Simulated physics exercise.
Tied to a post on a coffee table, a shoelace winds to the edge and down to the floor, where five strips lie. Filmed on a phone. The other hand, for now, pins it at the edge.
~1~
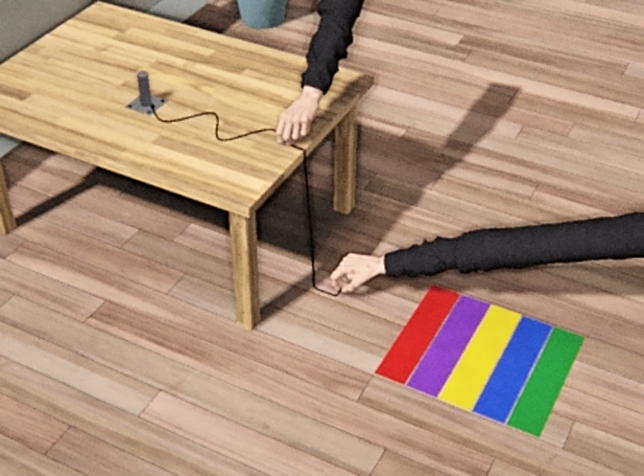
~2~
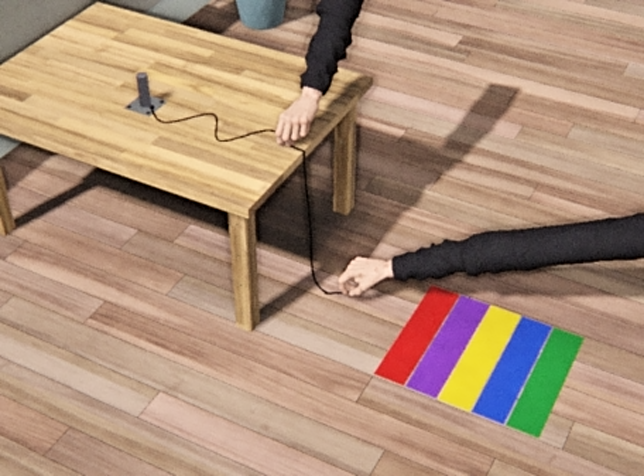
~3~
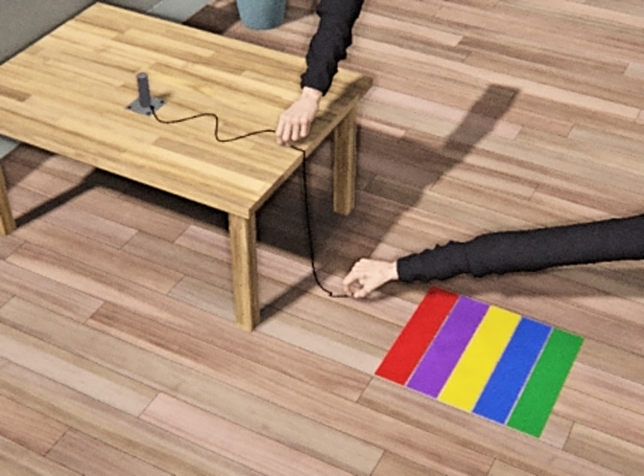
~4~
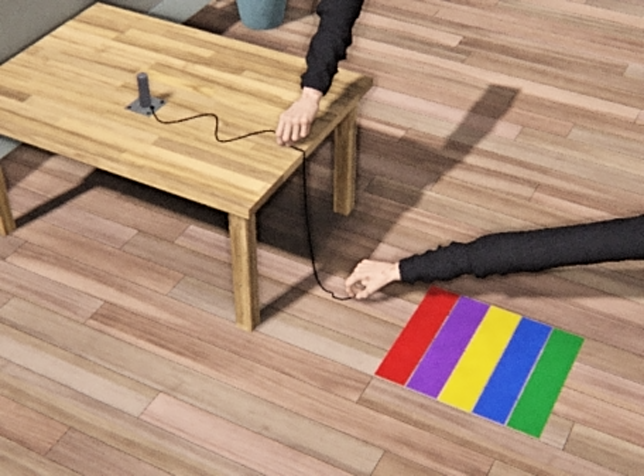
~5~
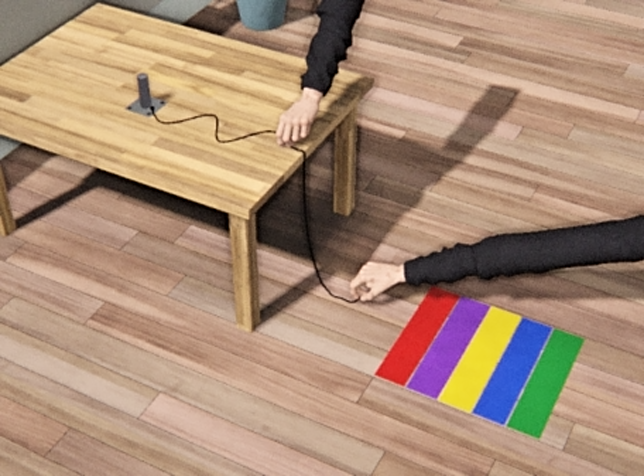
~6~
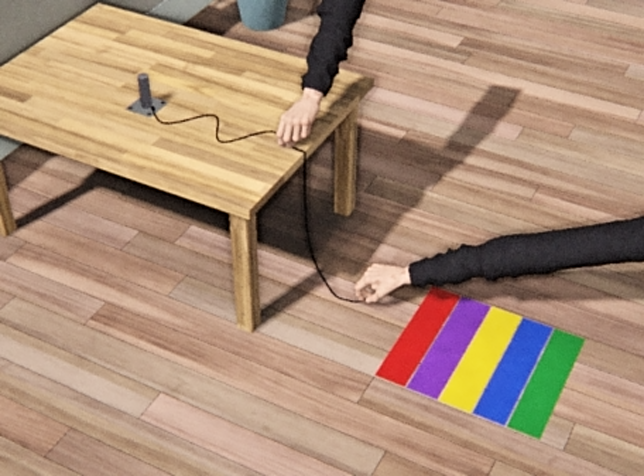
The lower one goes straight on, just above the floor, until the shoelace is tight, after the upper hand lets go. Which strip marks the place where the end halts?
The blue strip does.
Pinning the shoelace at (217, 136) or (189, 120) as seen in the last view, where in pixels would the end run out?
Per try (px): (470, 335), (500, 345).
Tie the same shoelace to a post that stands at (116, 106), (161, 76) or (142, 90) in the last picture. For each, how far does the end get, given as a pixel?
Places per try: (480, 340); (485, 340); (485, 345).
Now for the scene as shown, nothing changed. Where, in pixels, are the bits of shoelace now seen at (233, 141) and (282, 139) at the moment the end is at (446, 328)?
You'll find them at about (280, 145) and about (310, 184).
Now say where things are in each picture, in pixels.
The first picture shows end (341, 288); red (400, 362); purple (432, 374); yellow (464, 386); blue (498, 399); green (532, 412).
The second picture shows end (349, 292); shoelace through (165, 122) (217, 126) (257, 132) (304, 160) (310, 220) (313, 273).
The third picture shows end (353, 294).
The fourth picture shows end (355, 295); shoelace through (165, 123) (217, 126) (257, 133) (304, 161) (307, 219) (316, 274).
The fifth picture shows end (360, 297).
The sixth picture shows end (365, 299); shoelace through (166, 124) (218, 127) (258, 134) (304, 162) (306, 220) (321, 275).
Soon after, end near (446, 328); over purple.
After that, end near (490, 344); over yellow.
At the stop, end near (516, 353); over blue. The blue one.
